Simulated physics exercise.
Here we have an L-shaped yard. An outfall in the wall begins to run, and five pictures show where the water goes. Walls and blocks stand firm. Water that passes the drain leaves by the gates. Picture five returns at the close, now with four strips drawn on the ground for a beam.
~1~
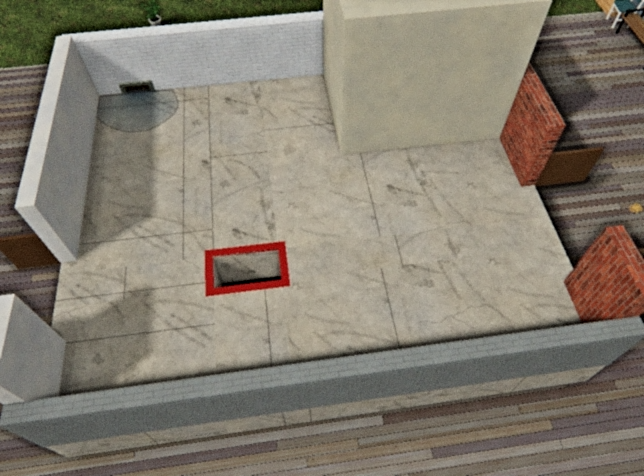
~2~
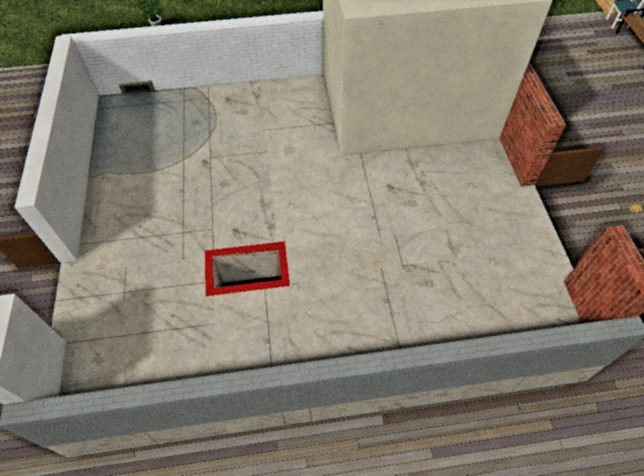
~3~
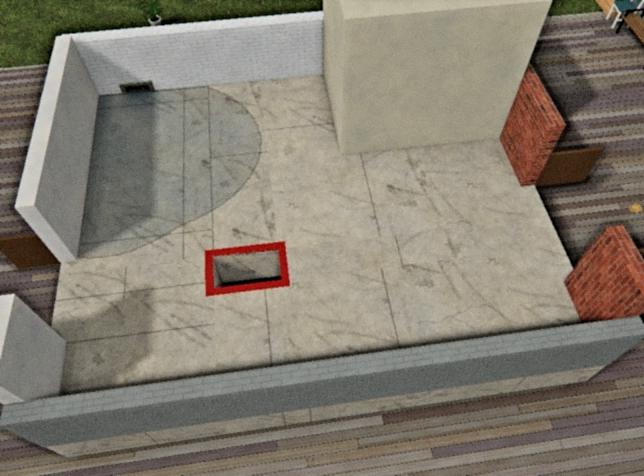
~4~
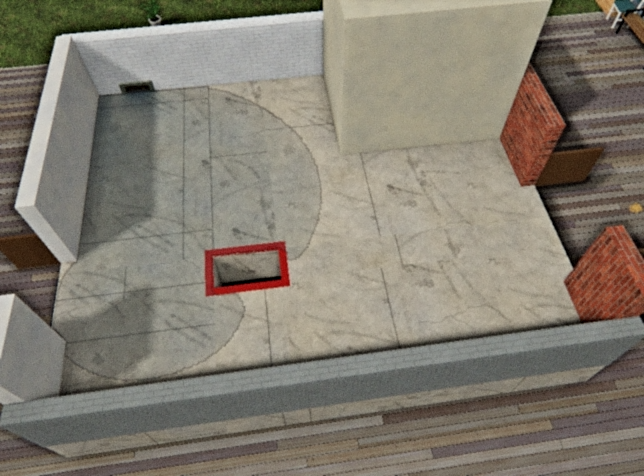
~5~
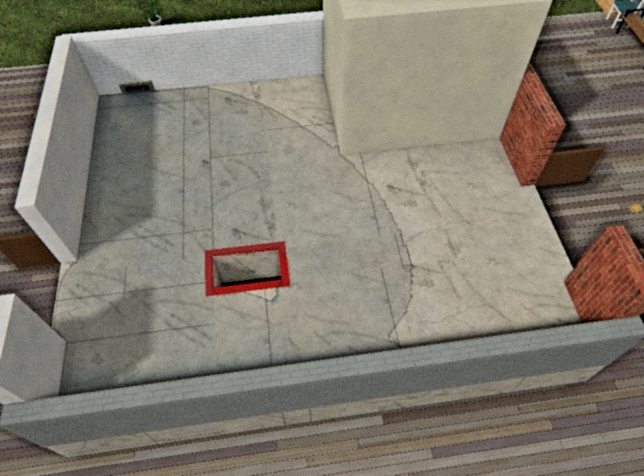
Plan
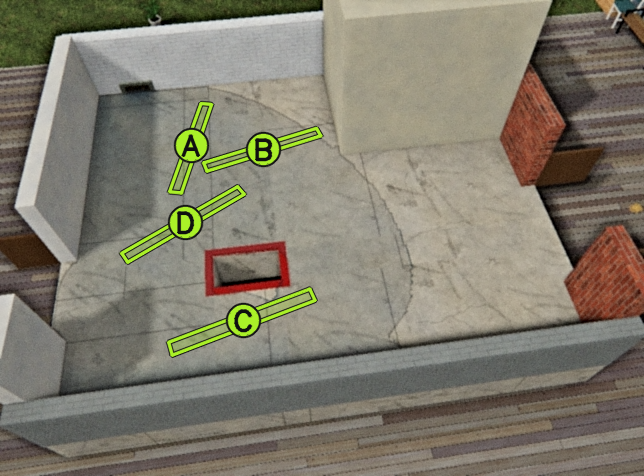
Water spread from the small opening in the back wall across the pale stone floor of the walled yard, reached the red-framed gully and surrounded it, then crept farther toward the right and front.
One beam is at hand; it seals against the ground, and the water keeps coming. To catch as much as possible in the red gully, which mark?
Spot C.
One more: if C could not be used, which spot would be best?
B it is.
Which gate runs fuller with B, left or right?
The right one.
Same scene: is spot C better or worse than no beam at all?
Spot C is better.
On the marked copy, A from (175, 192) to (206, 103); B from (205, 166) to (318, 132); C from (170, 348) to (312, 294); D from (124, 257) to (240, 190).
If A is chosen, about 13 % of the stream goes into the red gully, about 80 % out by the gates.
If B is chosen, about 27 % of the stream goes into the red gully, about 64 % out by the gates.
If C is chosen, about 43 % of the stream goes into the red gully, about 50 % out by the gates.
If D is chosen, about 5 % of the stream goes into the red gully, about 88 % out by the gates.
